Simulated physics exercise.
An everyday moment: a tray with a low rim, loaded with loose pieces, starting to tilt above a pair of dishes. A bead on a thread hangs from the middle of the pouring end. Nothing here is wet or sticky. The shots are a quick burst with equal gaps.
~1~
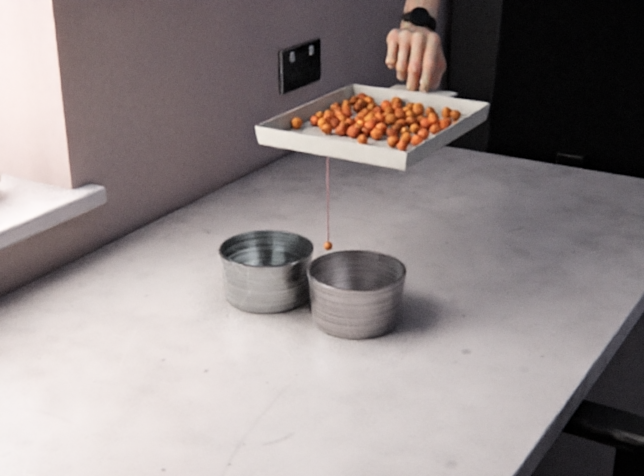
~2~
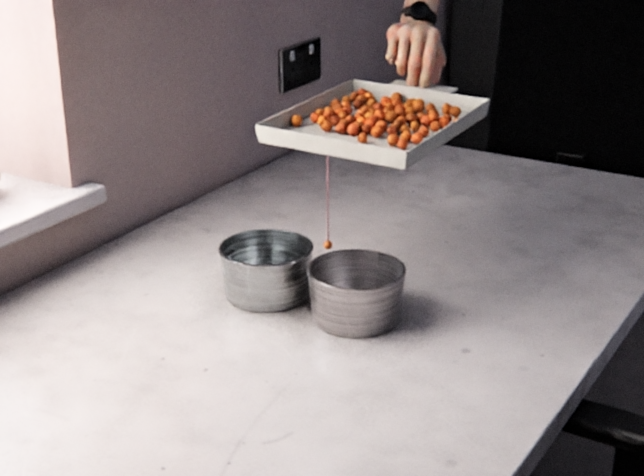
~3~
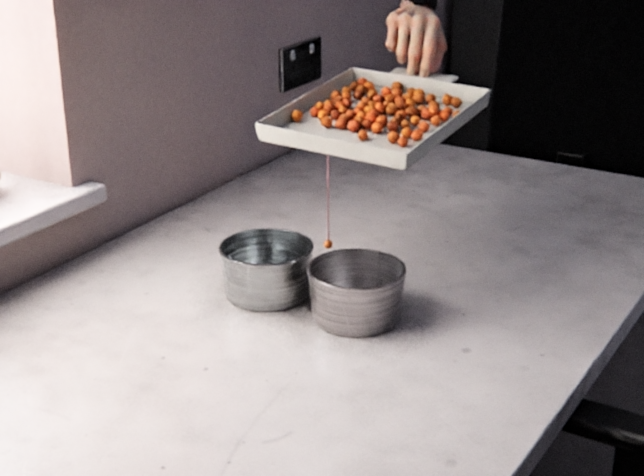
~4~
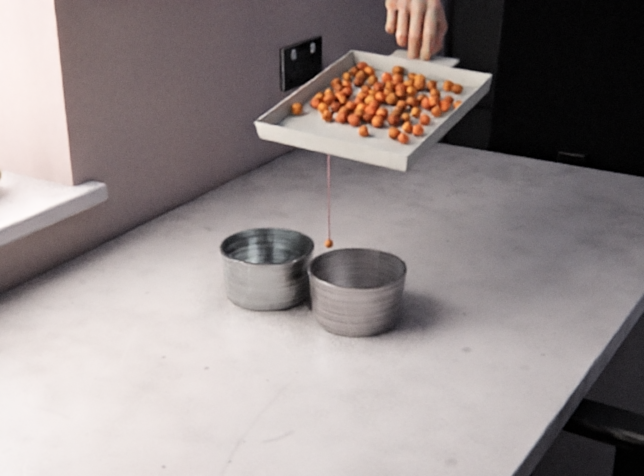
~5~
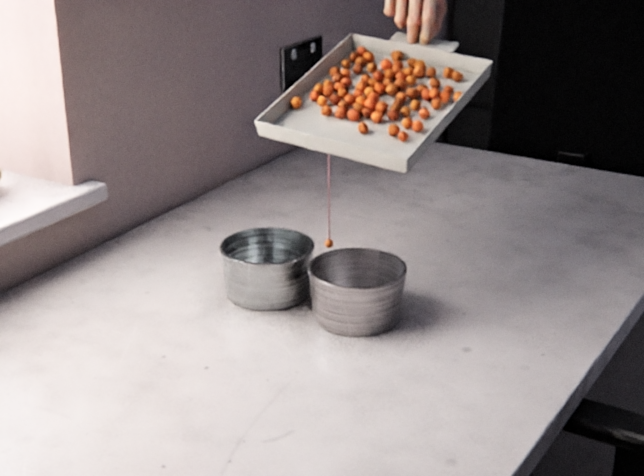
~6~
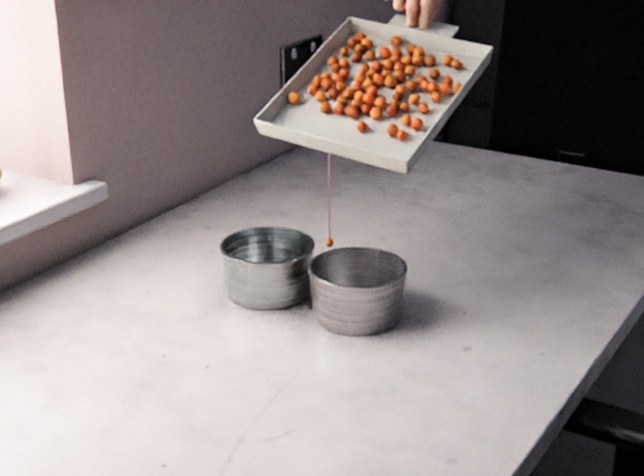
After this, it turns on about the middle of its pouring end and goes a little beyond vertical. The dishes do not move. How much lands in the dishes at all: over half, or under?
The two hold under half of the load.
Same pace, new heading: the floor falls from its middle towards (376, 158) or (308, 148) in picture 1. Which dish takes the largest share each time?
One: The right-hand dish. Two: The left dish.
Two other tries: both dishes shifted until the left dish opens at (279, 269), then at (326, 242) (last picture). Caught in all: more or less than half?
The first try: Most of it. The second: Less than half.
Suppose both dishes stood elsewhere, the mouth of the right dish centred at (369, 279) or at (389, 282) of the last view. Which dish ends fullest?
First the dish on the right, then right.
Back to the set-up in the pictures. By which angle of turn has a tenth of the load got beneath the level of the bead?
Around 90° of tilt.
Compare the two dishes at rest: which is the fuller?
More ends in the right one.
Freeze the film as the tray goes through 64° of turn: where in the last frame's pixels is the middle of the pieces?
Near (360, 125).
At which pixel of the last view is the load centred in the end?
Close to (333, 332).
Just after the last frame, tray tipped steeply; every one on the tray.
A moment on, tray tipped past a quarter turn; the larger part on the tray; about a tenth outside both; just a few in the air.
Further on, tray tipped past a quarter turn; roughly a third in the right dish; roughly two thirds outside both; just a few in the air.
When it is over, tray tipped past a quarter turn; roughly a third in the right dish; not one in the left dish; roughly two thirds outside both.
